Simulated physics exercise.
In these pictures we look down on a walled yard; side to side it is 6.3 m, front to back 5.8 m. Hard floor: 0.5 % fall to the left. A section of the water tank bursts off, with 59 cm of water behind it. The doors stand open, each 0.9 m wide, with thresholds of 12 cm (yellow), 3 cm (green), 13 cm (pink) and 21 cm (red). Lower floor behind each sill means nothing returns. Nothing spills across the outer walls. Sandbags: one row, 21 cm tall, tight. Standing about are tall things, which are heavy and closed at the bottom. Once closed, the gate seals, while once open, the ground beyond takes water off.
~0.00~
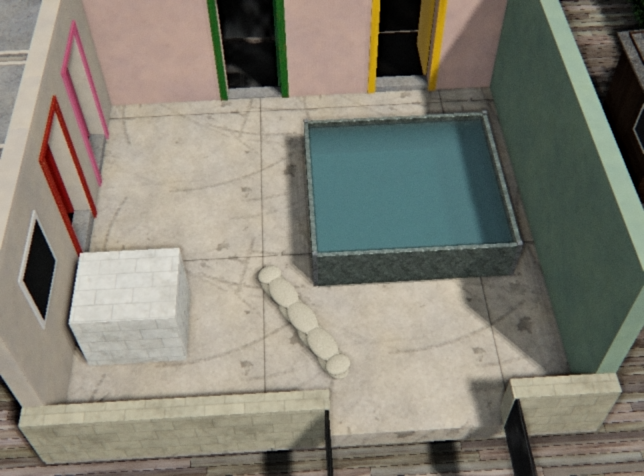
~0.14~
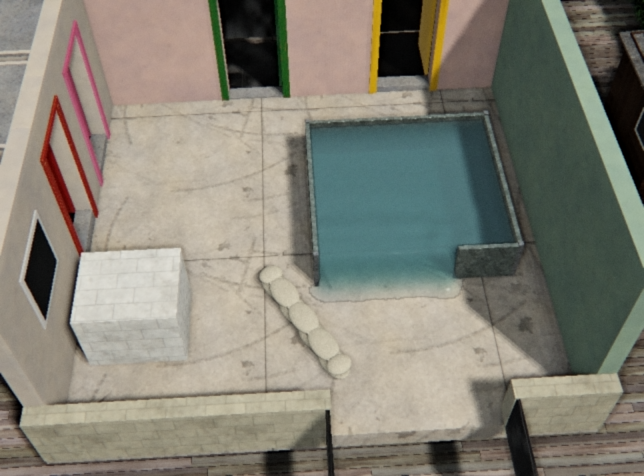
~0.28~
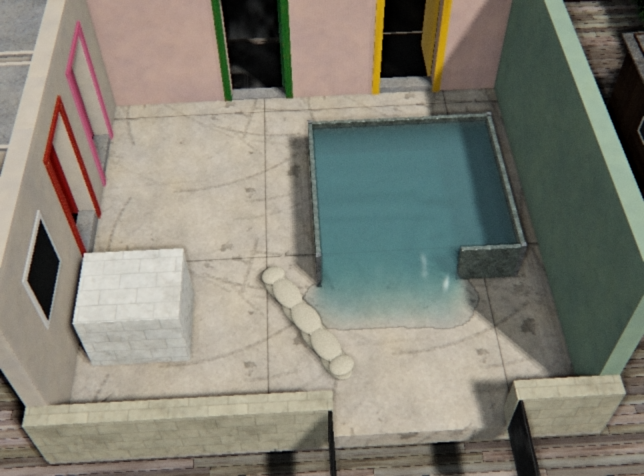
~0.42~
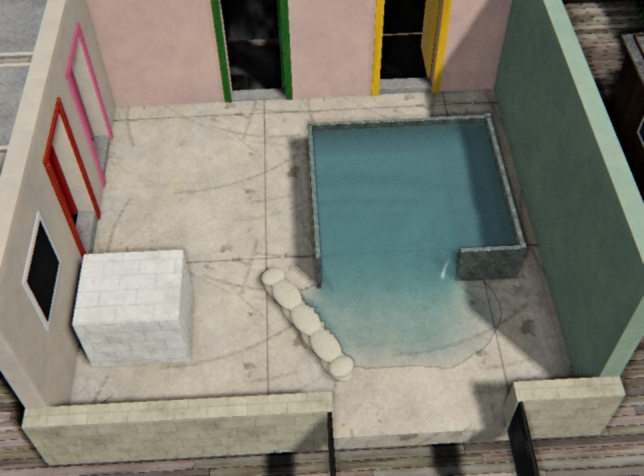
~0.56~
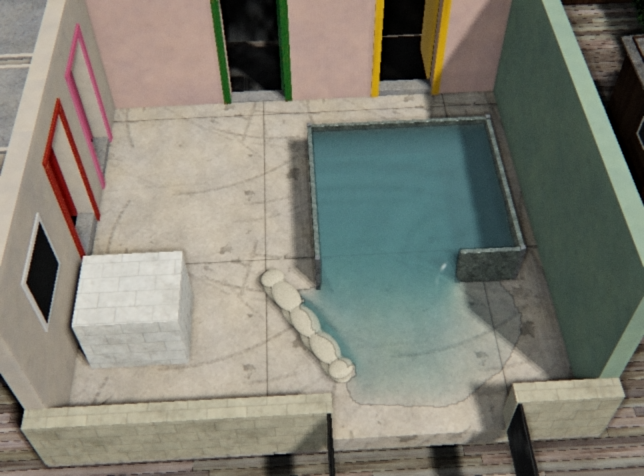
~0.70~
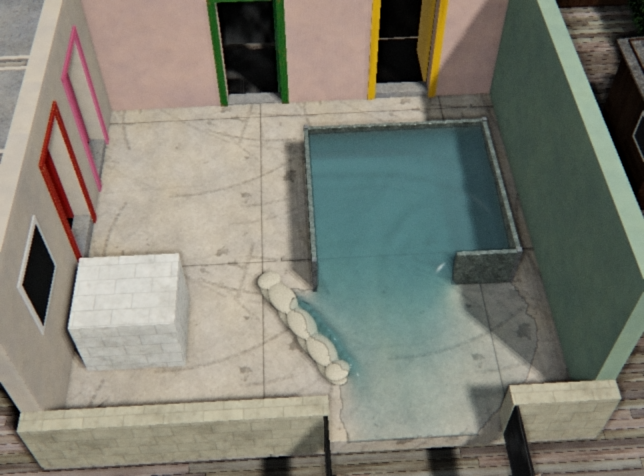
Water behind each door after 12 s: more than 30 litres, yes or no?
Yellow door: No; green door: No; pink door: No; red door: No.
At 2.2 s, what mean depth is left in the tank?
The mean depth is some 32 cm.
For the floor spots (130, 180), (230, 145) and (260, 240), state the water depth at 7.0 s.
First 2 cm, then 2 cm, then 1 cm.
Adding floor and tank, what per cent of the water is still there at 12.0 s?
36 %.
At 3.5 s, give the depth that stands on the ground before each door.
Readings (cm): Yellow = 0; green = 0; pink = 0; red = 0.
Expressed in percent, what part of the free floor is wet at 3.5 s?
Roughly 45 % of the floor is wet.
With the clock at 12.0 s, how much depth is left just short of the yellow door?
It's about 3.0 cm.
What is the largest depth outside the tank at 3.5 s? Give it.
Around 26 centimetres deep.
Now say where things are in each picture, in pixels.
In the first frame, the water tank at (405, 183) is whole and still, 59 cm deep.
In the second frame, water pours out at (386, 271) and has run 1.0 m, to (457, 284); typically 11 cm deep outside, 59 cm at the water tank's back.
In the third frame, water pours out at (389, 273) and has run 1.2 m, to (312, 311); typically 11 cm deep outside, 59 cm at the water tank's back.
In the fourth frame, the front is at (490, 326), 1.5 m from the gap at (389, 275); 2.6 m2 of floor is under water; 59 cm left at the back of the water tank.
In the fifth frame, the front is at a hidden place, 1.9 m from the gap at (388, 276); 3.7 m2 of floor is under water; 59 cm left at the back of the water tank.
In the sixth frame, water pours out at (385, 278) and has run 2.4 m, to a hidden place; typically 8 cm deep outside, 58 cm at the water tank's back.
After 1.4 s water covers 20 % of the floor and is deepest (43 cm) near (338, 358); yellow door not reached, green door not reached, pink door not reached, red door not reached.
After 2.2 s water covers 30 % of the floor and is deepest (40 cm) near (338, 358); yellow door not reached, green door not reached, pink door not reached, red door not reached.
After 3.5 s water covers 45 % of the floor and is deepest (26 cm) near (322, 335); yellow door not reached, green door not reached, pink door not reached, red door not reached.
After 7.0 s water covers 70 % of the floor and is deepest (14 cm) near (322, 323); yellow door not reached, green door 4 cm at the sill, 6 L in, pink door 3 cm at the sill, 0 L in, red door 1 cm at the sill, 0 L in.
After 12.0 s water covers 90 % of the floor and is deepest (8 cm) near (308, 313); yellow door 3 cm at the sill, 0 L in, green door 4 cm at the sill, 10 L in, pink door 4 cm at the sill, 0 L in, red door 3 cm at the sill, 0 L in.
